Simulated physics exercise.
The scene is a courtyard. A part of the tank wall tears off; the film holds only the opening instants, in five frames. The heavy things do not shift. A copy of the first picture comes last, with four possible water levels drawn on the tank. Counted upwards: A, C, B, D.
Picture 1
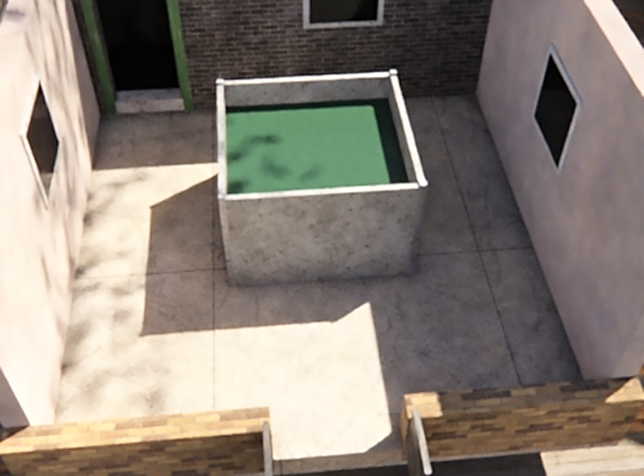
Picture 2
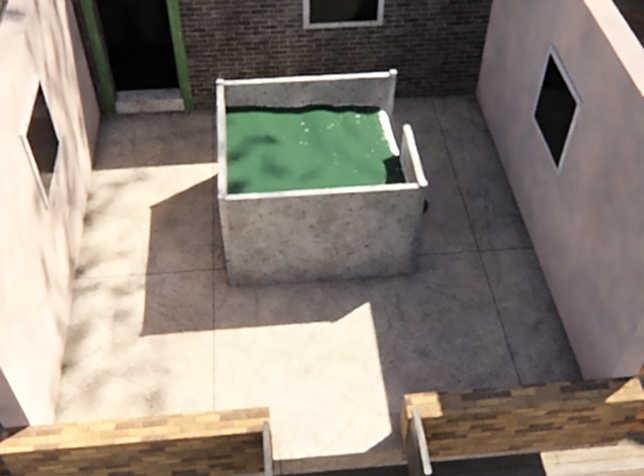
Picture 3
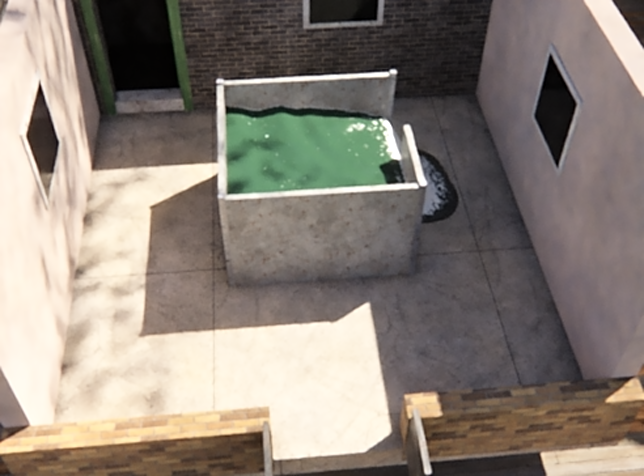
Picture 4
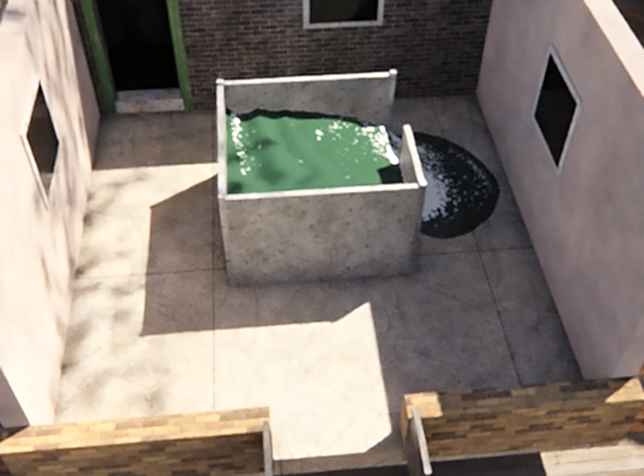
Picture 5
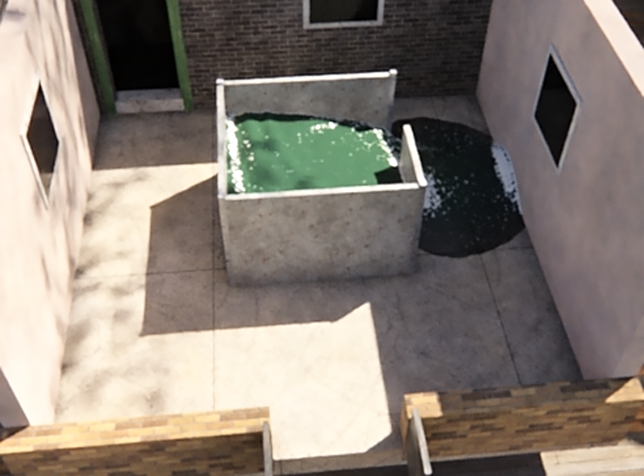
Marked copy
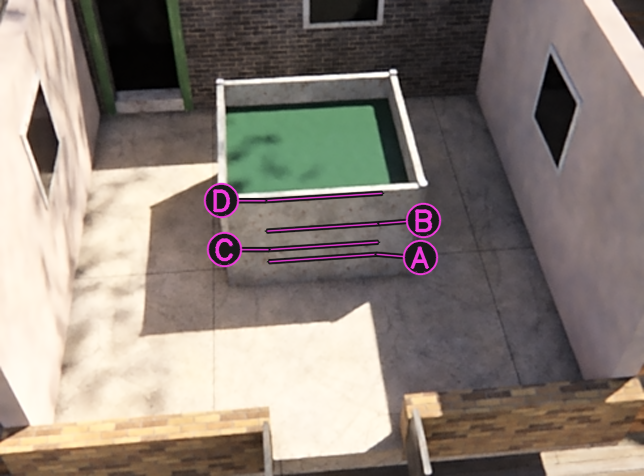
Green water lies still in a square, open-topped concrete tank in a courtyard, then churns as a gap appears in the tank's right wall. It pours out onto the paving, foaming white inside the tank, and spreads in a dark, widening pool to the pale wall on the right.
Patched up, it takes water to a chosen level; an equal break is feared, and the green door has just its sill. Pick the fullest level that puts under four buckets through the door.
It is B.
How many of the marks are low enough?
Three.
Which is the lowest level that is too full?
Here it is level D.
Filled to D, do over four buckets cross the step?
Yes, that goes wrong.
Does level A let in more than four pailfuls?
No.
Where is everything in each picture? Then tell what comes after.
In the first picture, water in the tank at rest, its middle at (315, 153); foot of the green doorway at (151, 112); open gate at (338, 397).
In the second picture, water covers 1 % of the ground, its front hidden from here.
In the third picture, 4 % of the ground under water, visible out to (447, 210).
In the fourth picture, 8 % of the ground under water, visible out to (491, 193).
In the fifth picture, 13 % of the ground under water, visible out to (492, 141).
In magenta, A at (323, 258); B at (323, 227); C at (323, 245); D at (323, 196); from the bottom up A, C, B, D.
If A is chosen, nothing gets over.
If B is chosen, a bucket or two gets in.
If C is chosen, nothing gets over.
If D is chosen, about 10 bucketfuls get in.
